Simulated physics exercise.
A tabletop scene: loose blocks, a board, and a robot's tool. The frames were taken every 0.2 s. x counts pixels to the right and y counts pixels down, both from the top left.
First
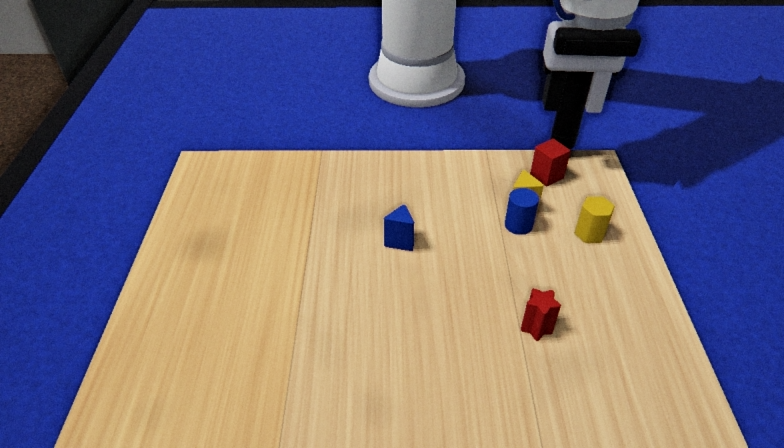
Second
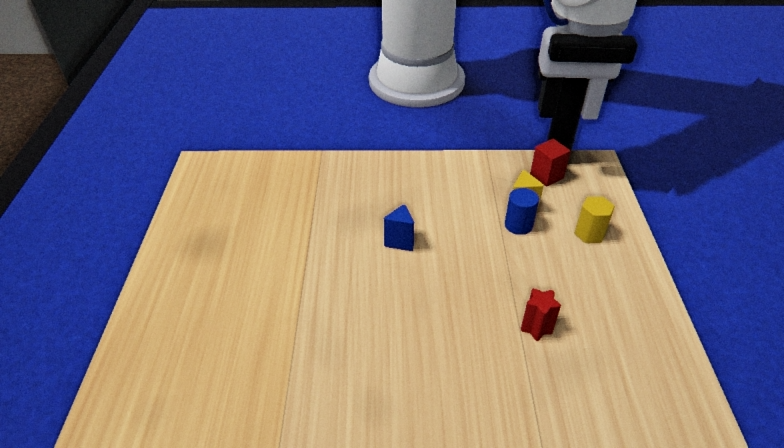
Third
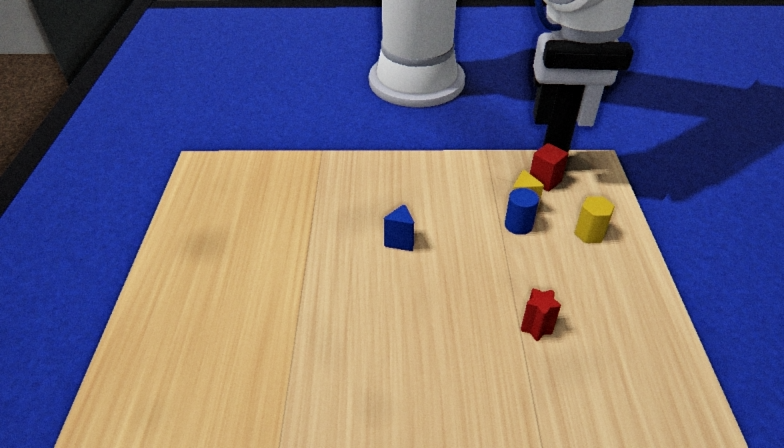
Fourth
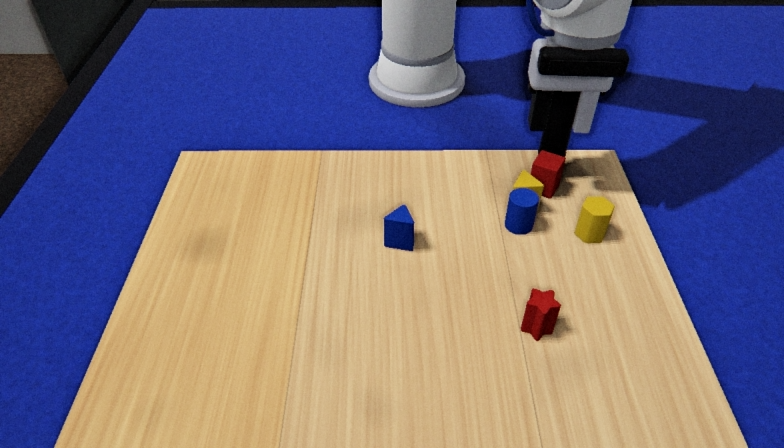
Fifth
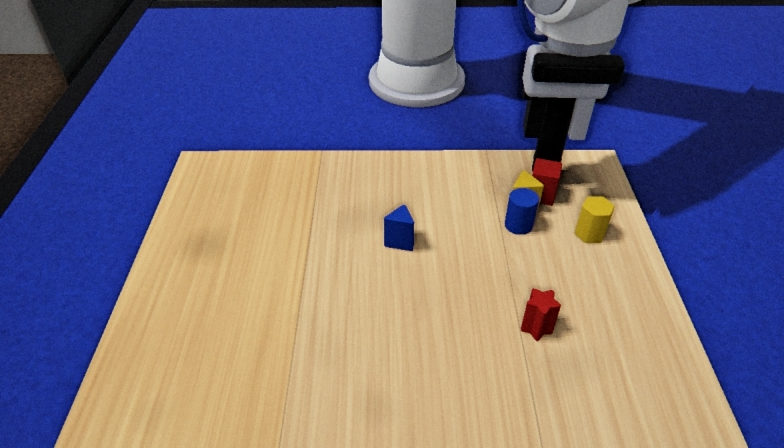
On a wooden tabletop, a robot's tool nudges a red block slightly toward the viewer.
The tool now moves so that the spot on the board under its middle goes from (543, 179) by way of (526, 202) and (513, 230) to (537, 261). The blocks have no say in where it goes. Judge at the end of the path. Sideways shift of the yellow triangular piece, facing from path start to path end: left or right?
It slides rightward.
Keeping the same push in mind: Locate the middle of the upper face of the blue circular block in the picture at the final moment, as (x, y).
That would be at about pixel (523, 247).
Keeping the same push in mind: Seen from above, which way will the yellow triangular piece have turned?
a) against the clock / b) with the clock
b
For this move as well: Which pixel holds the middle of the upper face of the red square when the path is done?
Top centre: (552, 195).
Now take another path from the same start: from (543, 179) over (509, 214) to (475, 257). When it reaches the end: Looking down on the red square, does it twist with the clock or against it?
Its rotation is counterclockwise.
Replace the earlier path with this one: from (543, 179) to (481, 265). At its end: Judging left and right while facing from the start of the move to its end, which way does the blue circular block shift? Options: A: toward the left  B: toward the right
(A)
On the path given first. One third of the way, tool at (527, 195); blue circular block at (522, 203); yellow triangular piece at (517, 187); red square at (550, 190), turned 50° anticlockwise.
Two thirds of the way, tool at (514, 222); blue circular block at (517, 222); yellow triangular piece at (493, 203); red square at (552, 195), turned 75° anticlockwise.
At the end, tool at (539, 253); blue circular block at (523, 247); yellow triangular piece at (493, 205), turned 25° clockwise; red square at (552, 195), turned 75° anticlockwise; yellow hexagonal block in place.
